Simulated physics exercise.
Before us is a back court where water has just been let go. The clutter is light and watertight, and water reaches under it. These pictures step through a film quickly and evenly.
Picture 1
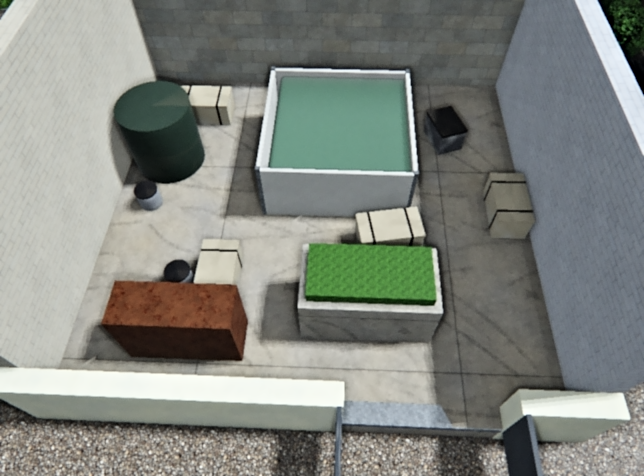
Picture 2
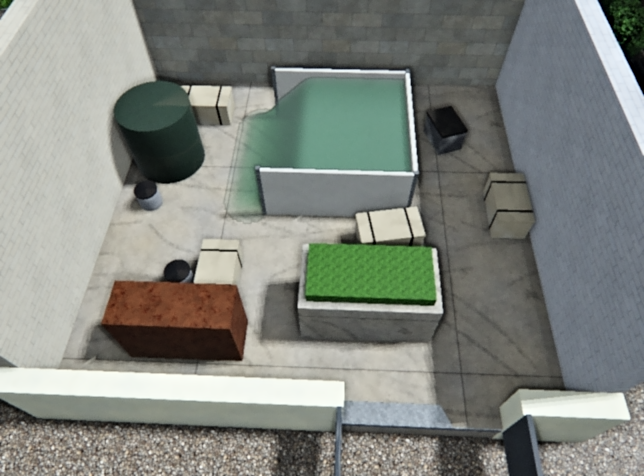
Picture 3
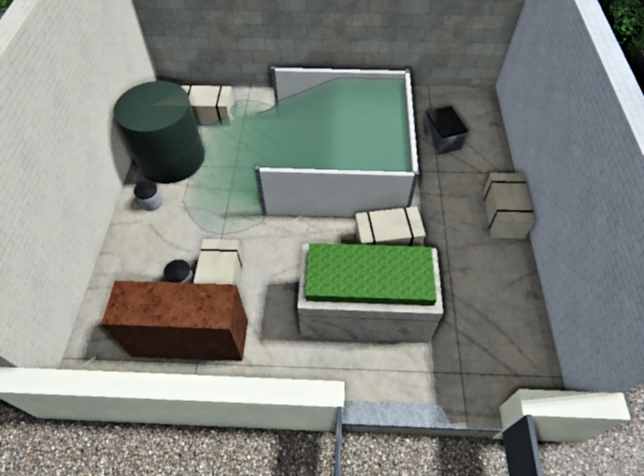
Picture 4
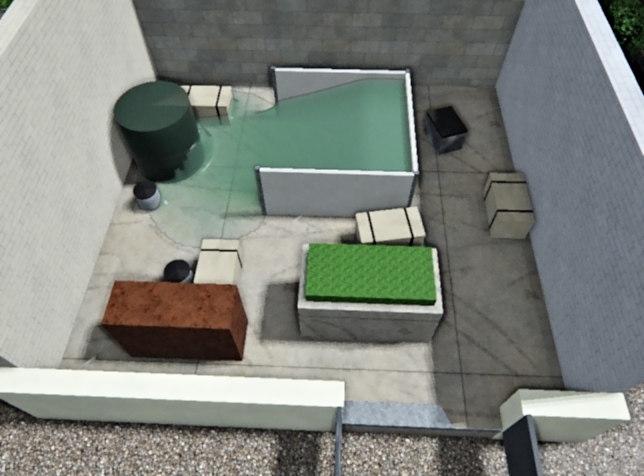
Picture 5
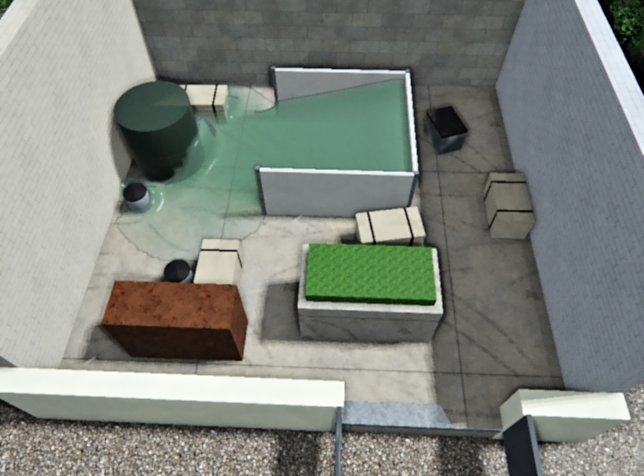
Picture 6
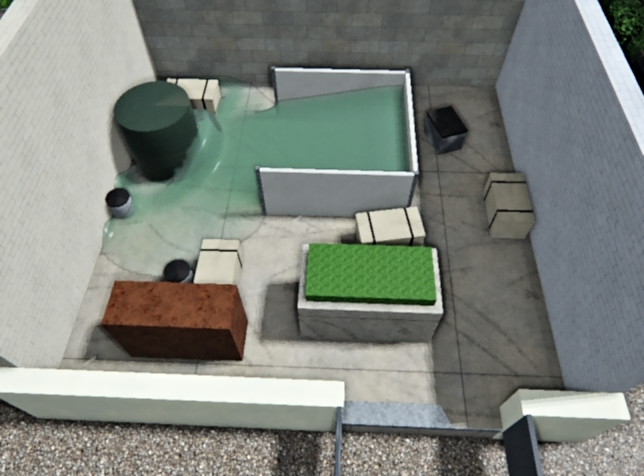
In a walled court, green water spreads left from an opened tank, shifting a pail leftward.
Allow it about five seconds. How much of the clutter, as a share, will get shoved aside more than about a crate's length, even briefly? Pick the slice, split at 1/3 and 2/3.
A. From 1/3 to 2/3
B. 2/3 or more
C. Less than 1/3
(A) From 1/3 to 2/3.
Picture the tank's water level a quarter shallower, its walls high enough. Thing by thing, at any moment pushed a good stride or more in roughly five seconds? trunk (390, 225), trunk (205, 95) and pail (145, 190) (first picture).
The first stopped before it, the second reached the mark, the third reached the mark.
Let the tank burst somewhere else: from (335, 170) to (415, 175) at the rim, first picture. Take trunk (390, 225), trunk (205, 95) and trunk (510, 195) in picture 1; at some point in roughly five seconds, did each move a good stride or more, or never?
Order as asked: Sent that far; not sent that far; sent that far.
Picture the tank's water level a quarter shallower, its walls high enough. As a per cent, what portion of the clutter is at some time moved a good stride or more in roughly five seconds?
Close to 60 in a hundred, give or take.
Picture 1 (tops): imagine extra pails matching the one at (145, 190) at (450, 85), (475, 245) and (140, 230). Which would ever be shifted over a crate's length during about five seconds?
In sequence: Knocked well away; hardly budges; knocked well away.
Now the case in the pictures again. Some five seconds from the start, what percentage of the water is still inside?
Estimate: Roughly 98 %.
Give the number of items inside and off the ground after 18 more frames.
Exactly 1.
A moment on, 2 of 8 are well off their spots; 2 afloat.
Next, 1 of 8 are well off their spots; 2 afloat.
Later, 3 of 8 are well off their spots; 1 afloat.
In the end, 5 of 8 are well off their spots, and 5 have been at some point; 3 afloat.
